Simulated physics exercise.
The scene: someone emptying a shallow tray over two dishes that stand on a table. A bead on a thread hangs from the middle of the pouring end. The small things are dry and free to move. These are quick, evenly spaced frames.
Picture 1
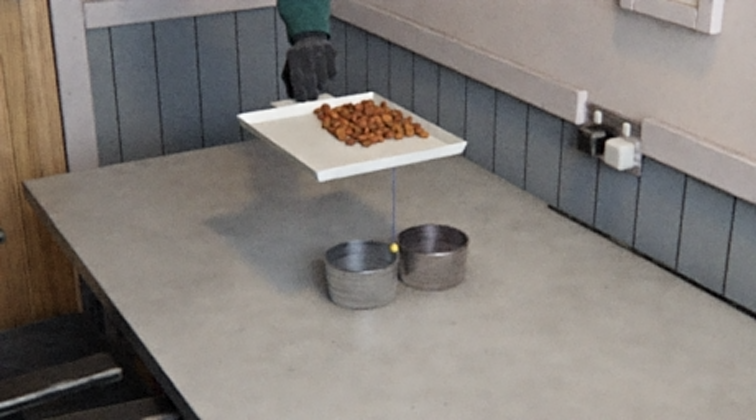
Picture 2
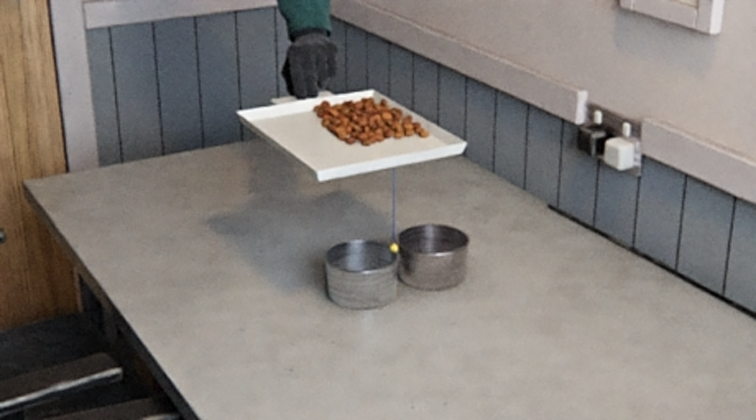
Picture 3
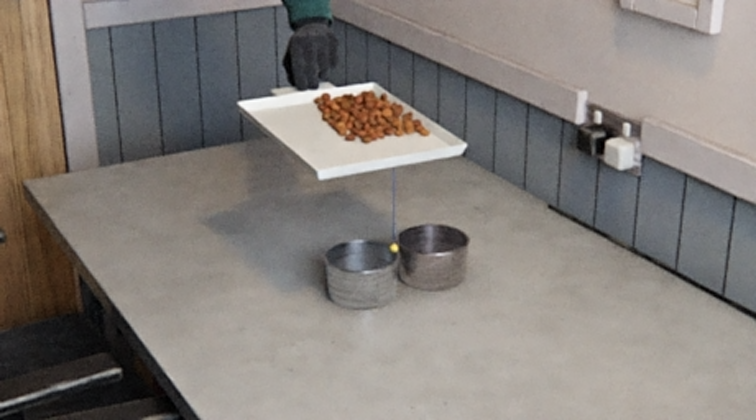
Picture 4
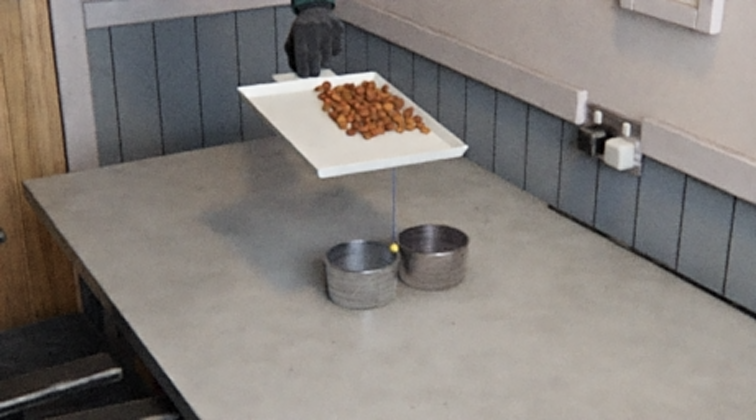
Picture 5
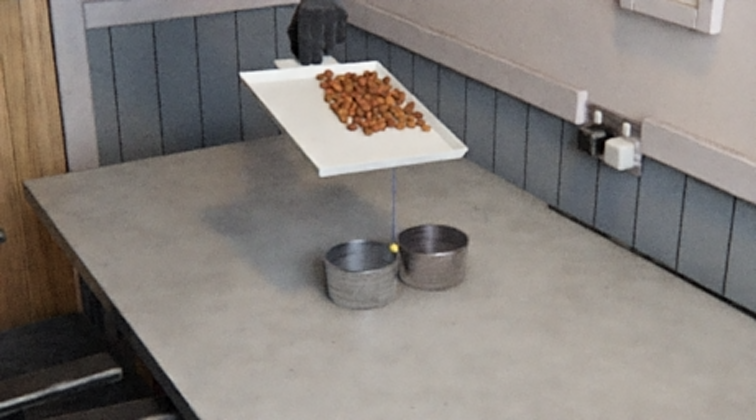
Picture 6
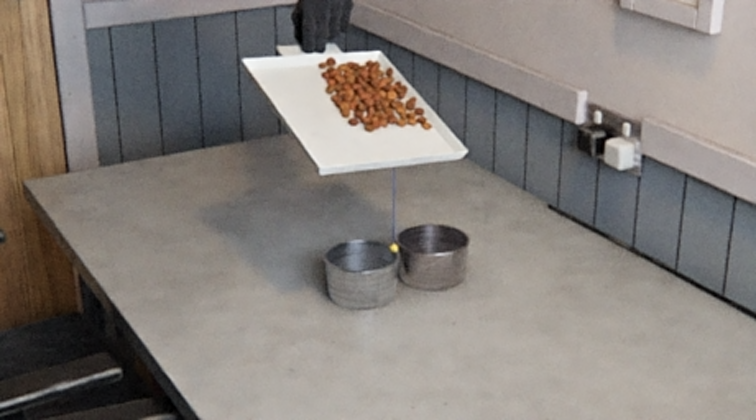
A white tray holding a pile of small brown pieces was tilted steadily by a gloved hand raising its far end, while the two metal dishes on the table below stayed still.
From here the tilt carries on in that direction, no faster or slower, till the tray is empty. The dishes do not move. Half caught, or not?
Together they catch only the smaller part.
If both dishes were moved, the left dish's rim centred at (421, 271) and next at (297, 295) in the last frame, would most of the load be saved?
In turn: The larger part; not half.
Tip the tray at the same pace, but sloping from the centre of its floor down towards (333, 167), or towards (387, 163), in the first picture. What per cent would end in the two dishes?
Near 0 % and 0 %.
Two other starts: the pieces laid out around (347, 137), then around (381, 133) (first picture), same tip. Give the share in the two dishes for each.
First some 10, then 10 per cent.
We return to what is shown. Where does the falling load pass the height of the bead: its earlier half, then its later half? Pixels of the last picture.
Around (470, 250) and then (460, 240).
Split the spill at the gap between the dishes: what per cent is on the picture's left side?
It comes to 0 per cent or so.
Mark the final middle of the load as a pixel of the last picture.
Around (481, 306).
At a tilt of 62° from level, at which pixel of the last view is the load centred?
At about (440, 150).
Soon after the last picture, tray tipped steeply; most on the tray; about a quarter in the air.
A little later, tray tipped right over; a small part on the tray; a stray few in the right dish; most outside both; a small part in the air.
Later still, tray tipped past a quarter turn; a small part in the right dish; nearly all outside both.
At rest, tray tipped past a quarter turn; none in the left dish; a small part in the right dish; nearly all outside both.
